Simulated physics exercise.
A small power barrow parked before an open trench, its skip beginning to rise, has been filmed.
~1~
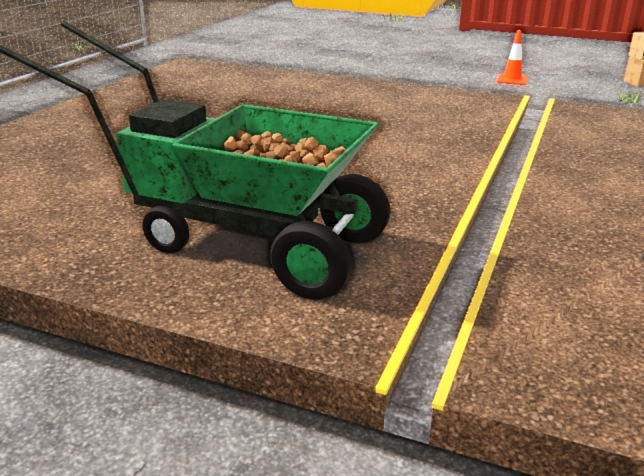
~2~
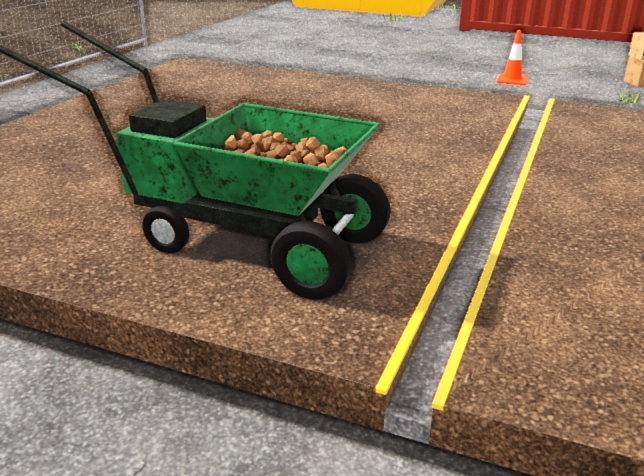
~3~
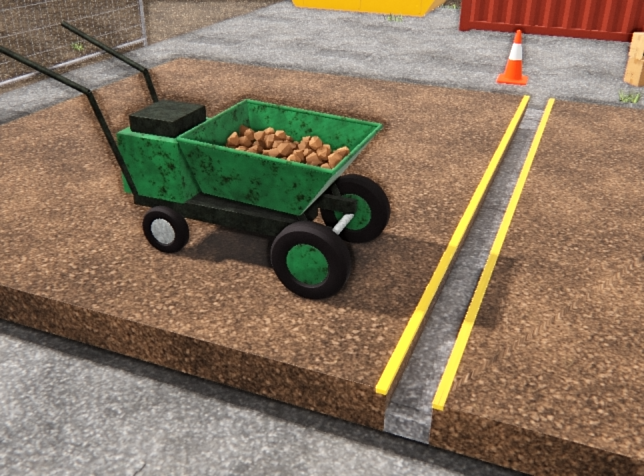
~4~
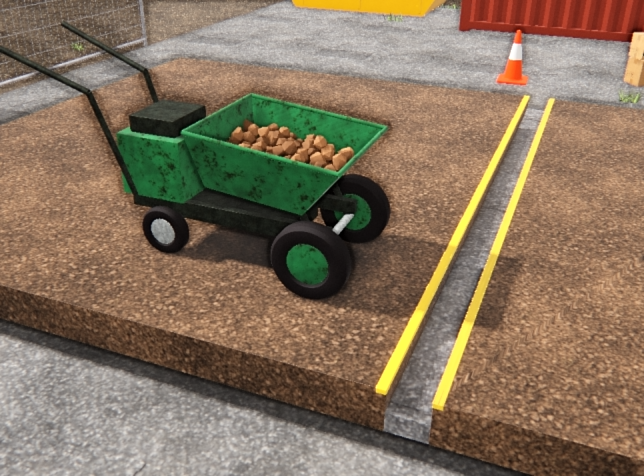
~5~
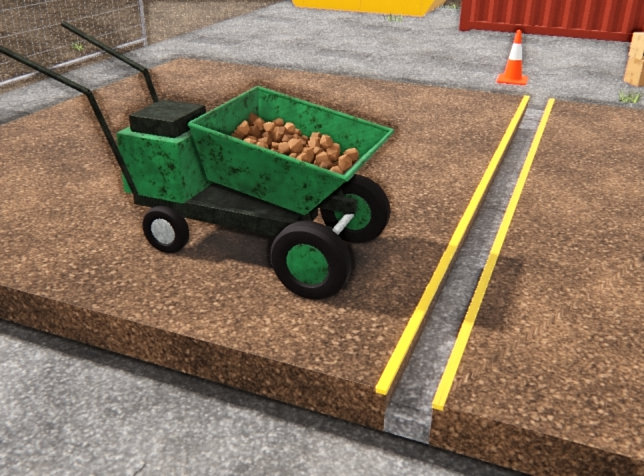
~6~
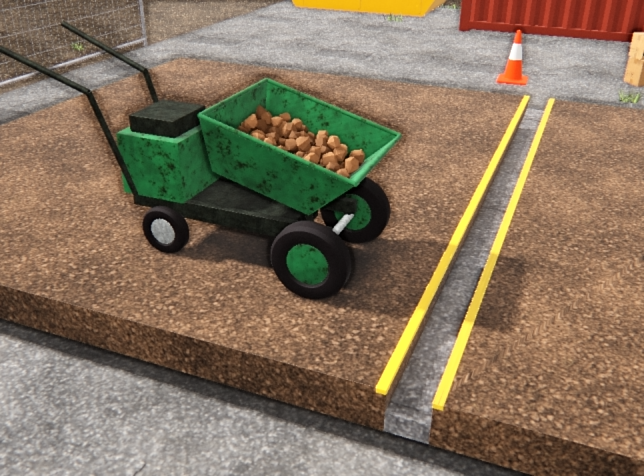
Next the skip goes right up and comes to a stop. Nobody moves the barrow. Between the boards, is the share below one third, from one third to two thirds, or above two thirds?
Between the boards the share is from one third to two thirds.
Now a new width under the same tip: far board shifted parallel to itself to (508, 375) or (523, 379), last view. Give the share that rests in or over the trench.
Estimated share: Try 1 approx. 100 in a hundred, try 2 approx. 100 in a hundred.
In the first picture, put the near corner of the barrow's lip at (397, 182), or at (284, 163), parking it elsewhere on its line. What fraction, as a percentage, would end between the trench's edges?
0 and 40 in a hundred, in that order.
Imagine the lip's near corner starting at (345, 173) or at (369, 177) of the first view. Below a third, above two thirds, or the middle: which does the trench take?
First spot: Between a third and two thirds; second spot: Under a third.
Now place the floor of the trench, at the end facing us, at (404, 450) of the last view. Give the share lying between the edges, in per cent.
It works out to some 80 percent.
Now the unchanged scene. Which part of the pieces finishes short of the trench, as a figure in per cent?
Roughly 10 in a hundred.
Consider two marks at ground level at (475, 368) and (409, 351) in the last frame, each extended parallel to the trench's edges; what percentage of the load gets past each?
Some 20 and some 80 per cent, respectively.
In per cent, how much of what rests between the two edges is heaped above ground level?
I'd put it near 35 in a hundred.
Just after the last frame, skip tipped steeply; every one in the skip.
A moment on, skip tipped right over; the larger part in the skip; just a few short of the trench; about a tenth in or heaped over the trench; just a few beyond it; just a few falling.
Further on, skip tipped right over; about a tenth in the skip; about a tenth short of the trench; roughly half in or heaped over the trench; roughly a quarter beyond it.
When it is over, skip tipped right over; just a few in the skip; about a tenth short of the trench; roughly two thirds in or heaped over the trench; roughly a quarter beyond it.
